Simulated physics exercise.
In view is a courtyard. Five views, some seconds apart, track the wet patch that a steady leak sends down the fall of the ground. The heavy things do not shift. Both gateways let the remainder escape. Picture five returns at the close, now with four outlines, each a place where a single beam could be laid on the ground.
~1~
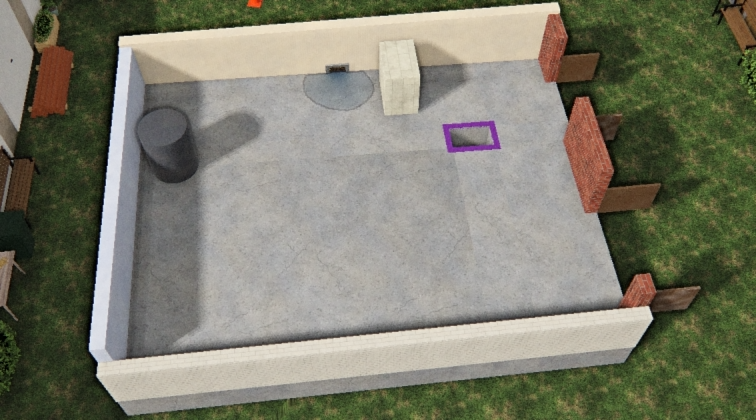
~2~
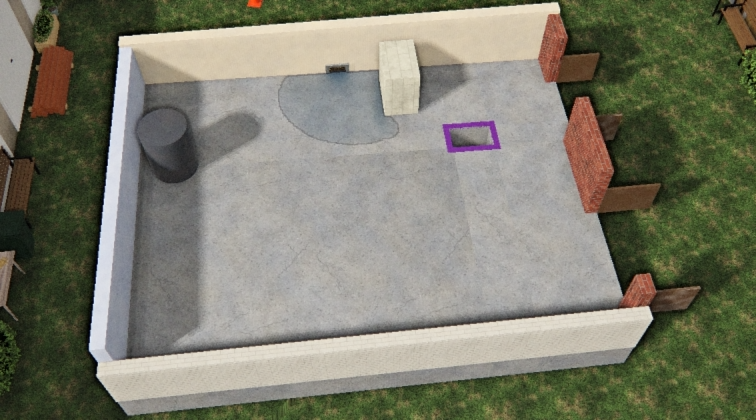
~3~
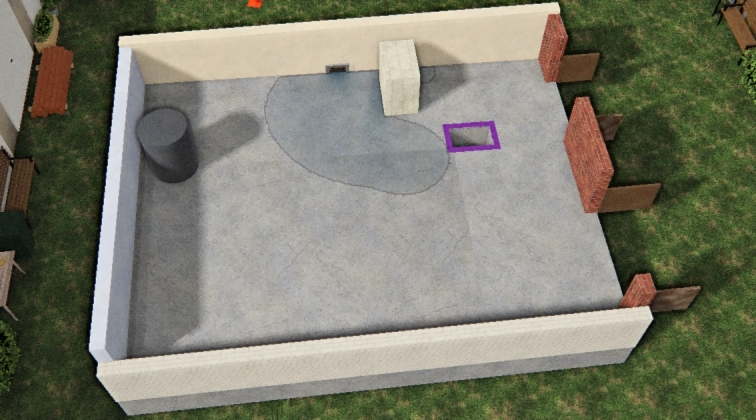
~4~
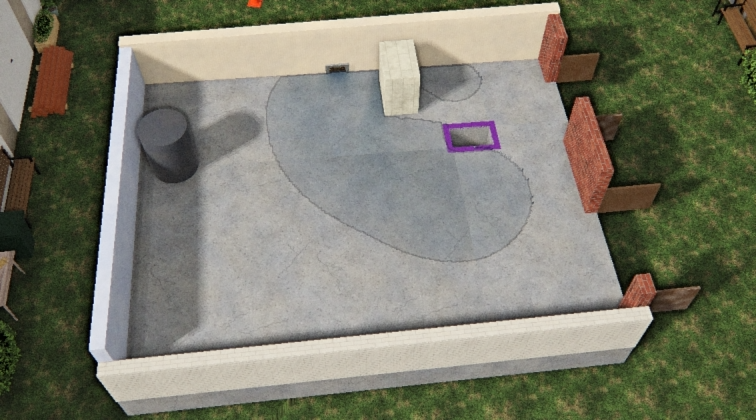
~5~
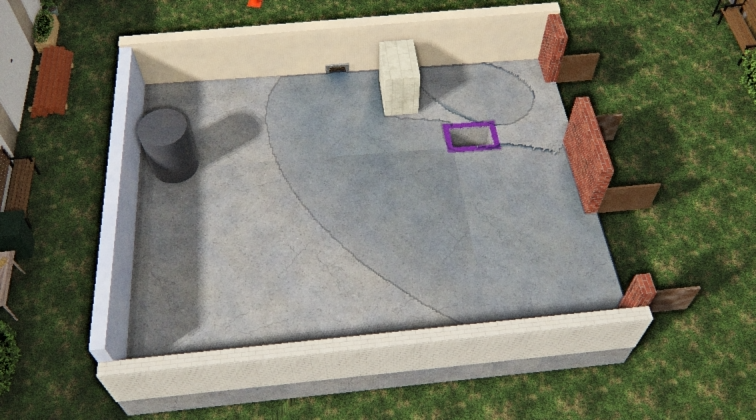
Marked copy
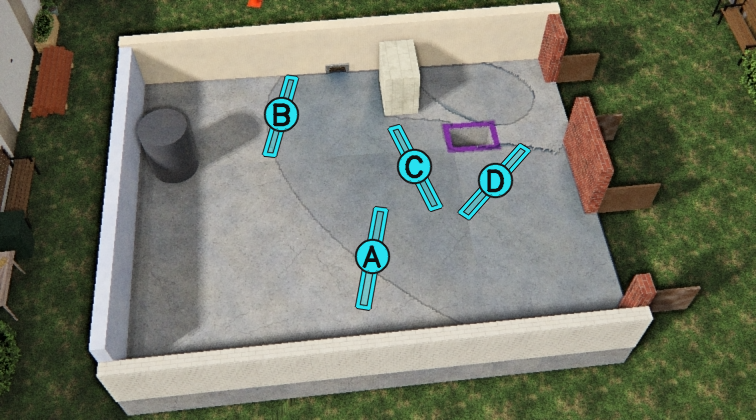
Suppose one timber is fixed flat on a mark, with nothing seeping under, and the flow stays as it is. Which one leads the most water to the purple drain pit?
The answer is position D.
On the marked copy, A from (363, 307) to (380, 209); B from (269, 154) to (291, 77); C from (394, 127) to (435, 207); D from (464, 215) to (524, 148).
Choosing A, about 5 % of the stream runs into the purple drain pit, about 95 % out by the gates.
Choosing B, about 5 % of the stream runs into the purple drain pit, about 94 % out by the gates.
Choosing C, about 5 % of the stream runs into the purple drain pit, about 95 % out by the gates.
Choosing D, about 17 % of the stream runs into the purple drain pit, about 83 % out by the gates.
